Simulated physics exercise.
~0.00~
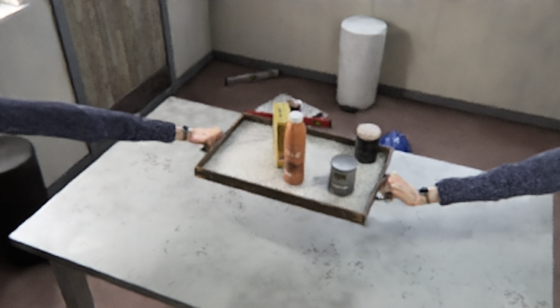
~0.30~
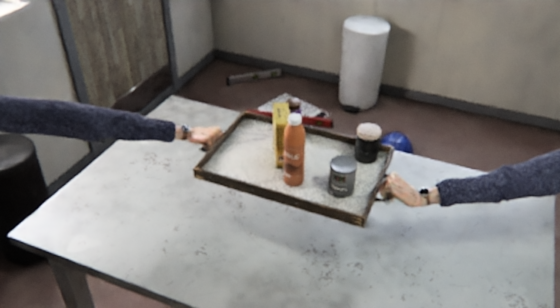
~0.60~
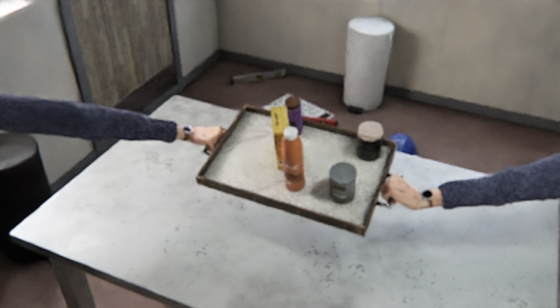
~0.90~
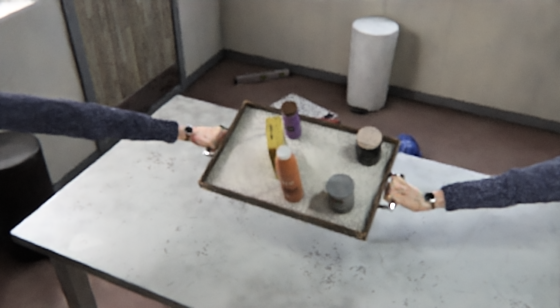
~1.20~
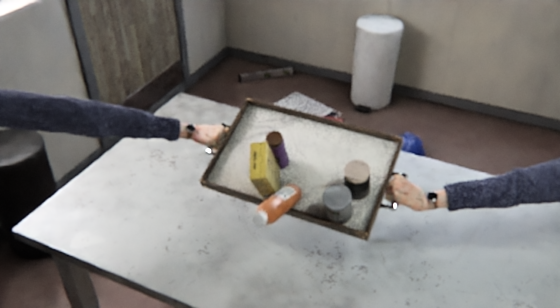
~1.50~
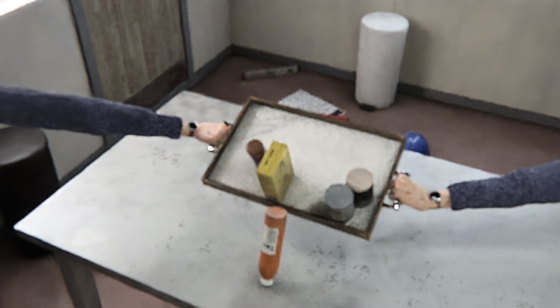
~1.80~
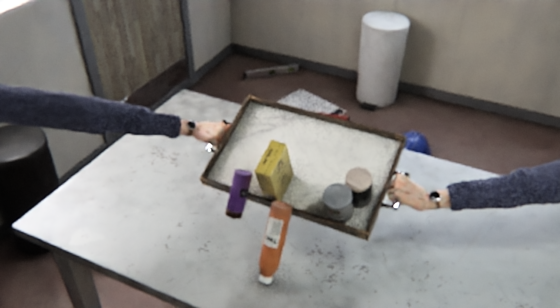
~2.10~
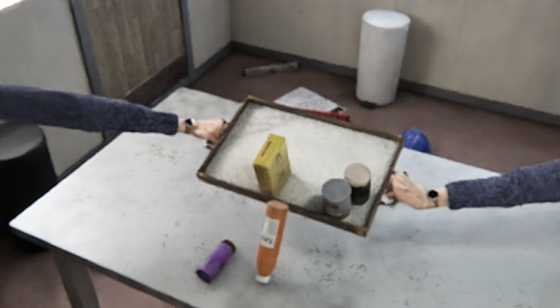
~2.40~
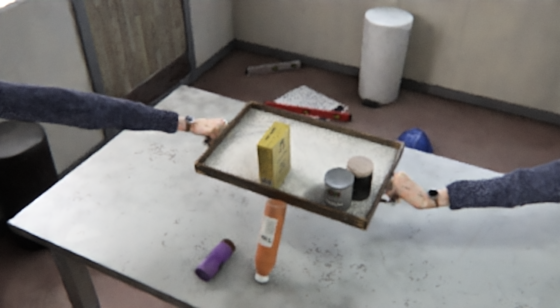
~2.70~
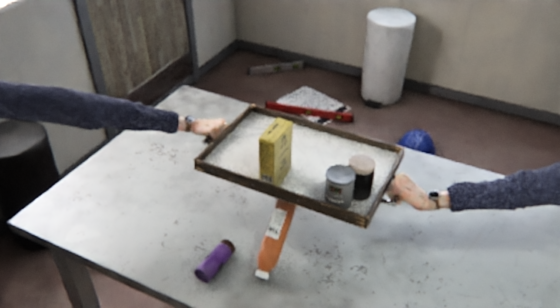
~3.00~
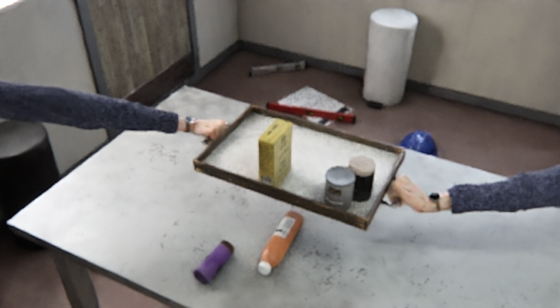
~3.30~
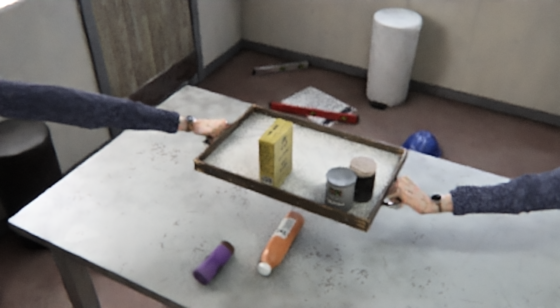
Two hands tilting a loaded tray toward the viewer, spilling an orange bottle and purple shaker onto the table, then levelling it.
